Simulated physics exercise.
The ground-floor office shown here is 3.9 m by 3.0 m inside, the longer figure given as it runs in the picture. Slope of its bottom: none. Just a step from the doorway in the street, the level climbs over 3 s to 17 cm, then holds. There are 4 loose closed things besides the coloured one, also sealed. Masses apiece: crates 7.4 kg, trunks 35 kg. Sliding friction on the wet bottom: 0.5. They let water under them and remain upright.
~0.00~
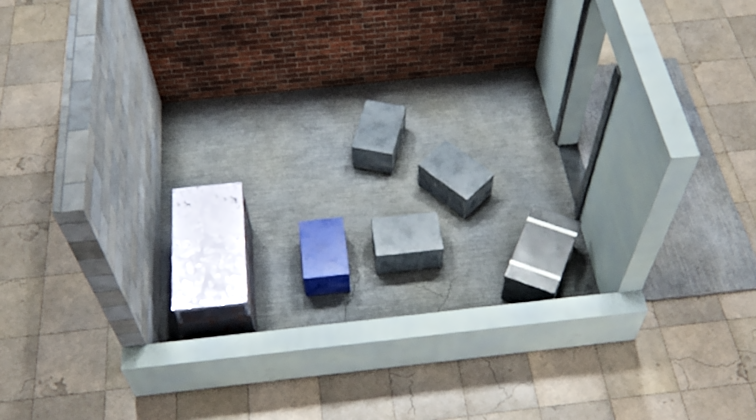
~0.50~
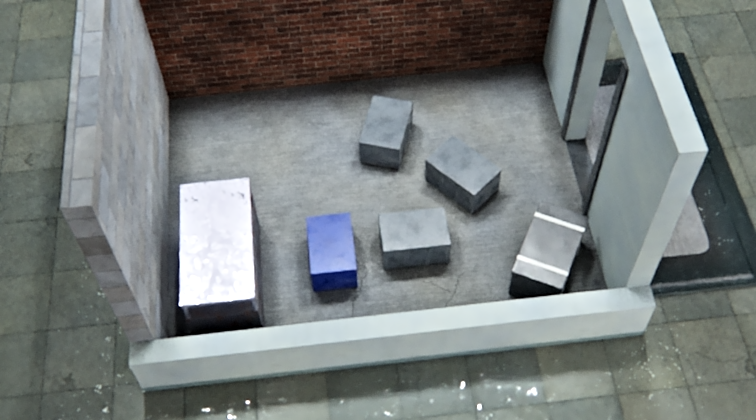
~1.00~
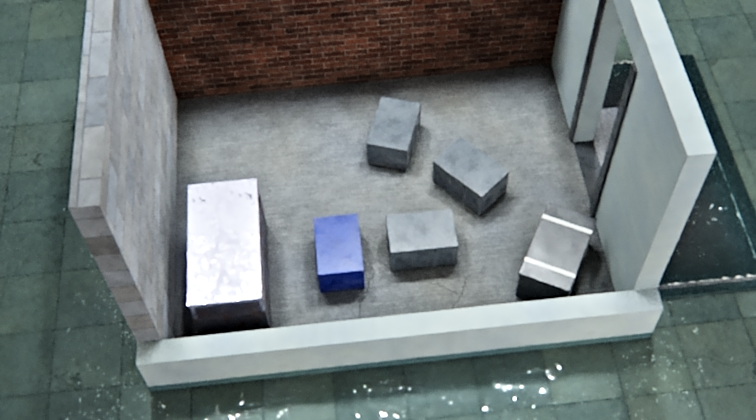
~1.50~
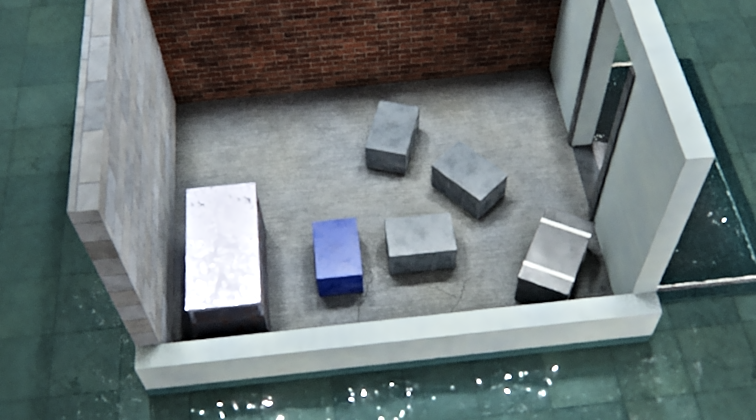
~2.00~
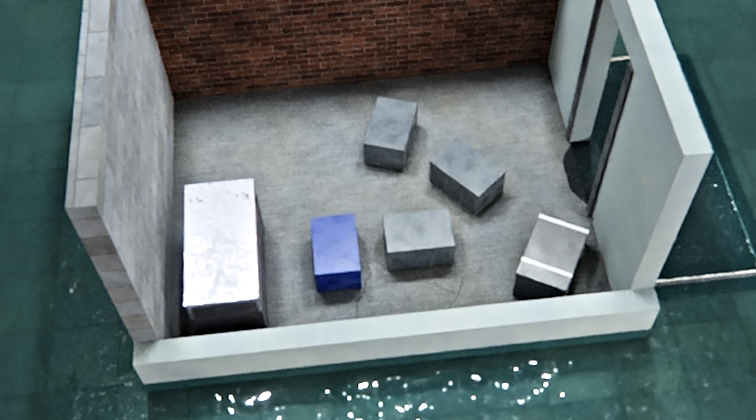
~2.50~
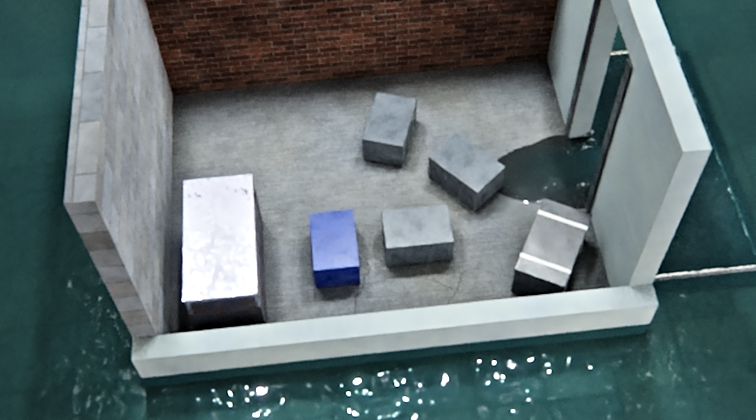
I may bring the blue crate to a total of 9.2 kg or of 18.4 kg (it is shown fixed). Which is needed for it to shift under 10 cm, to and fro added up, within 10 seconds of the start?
The lighter amount falls short, unlike the heavier.
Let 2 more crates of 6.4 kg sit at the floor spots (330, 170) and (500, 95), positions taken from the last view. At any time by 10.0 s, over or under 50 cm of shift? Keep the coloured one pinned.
Taking them in order, the first is beyond the line and the second is inside the line.
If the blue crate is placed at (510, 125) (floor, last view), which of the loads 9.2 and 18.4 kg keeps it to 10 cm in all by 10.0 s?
Only the larger holds.
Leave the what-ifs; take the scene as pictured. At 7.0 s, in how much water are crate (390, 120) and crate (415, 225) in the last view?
Close to 8 and 4 centimetres.
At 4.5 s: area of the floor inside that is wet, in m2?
Around 6.0 m2 of it.
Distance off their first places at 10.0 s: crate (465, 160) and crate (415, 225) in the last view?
Net displacement, in order: 250 cm; 60 cm.
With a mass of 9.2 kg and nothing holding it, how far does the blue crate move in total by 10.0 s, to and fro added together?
Adding it all up, something like 80 cm.
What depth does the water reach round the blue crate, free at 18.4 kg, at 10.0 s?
7 cm, roughly.
After 3.5 s the blue crate would be 0 cm from its start with 9.2 kg and 0 cm from its start with 18.4 kg; 0 cm of water round it then.
After 4.5 s the blue crate would be 3 cm from its start with 9.2 kg and 1 cm from its start with 18.4 kg; 1 cm of water round it then.
After 7.0 s the blue crate would be 59 cm from its start with 9.2 kg and 1 cm from its start with 18.4 kg; 5 cm of water round it then.
After 10.0 s the blue crate would be 70 cm from its start with 9.2 kg and 1 cm from its start with 18.4 kg; 7 cm of water round it then.
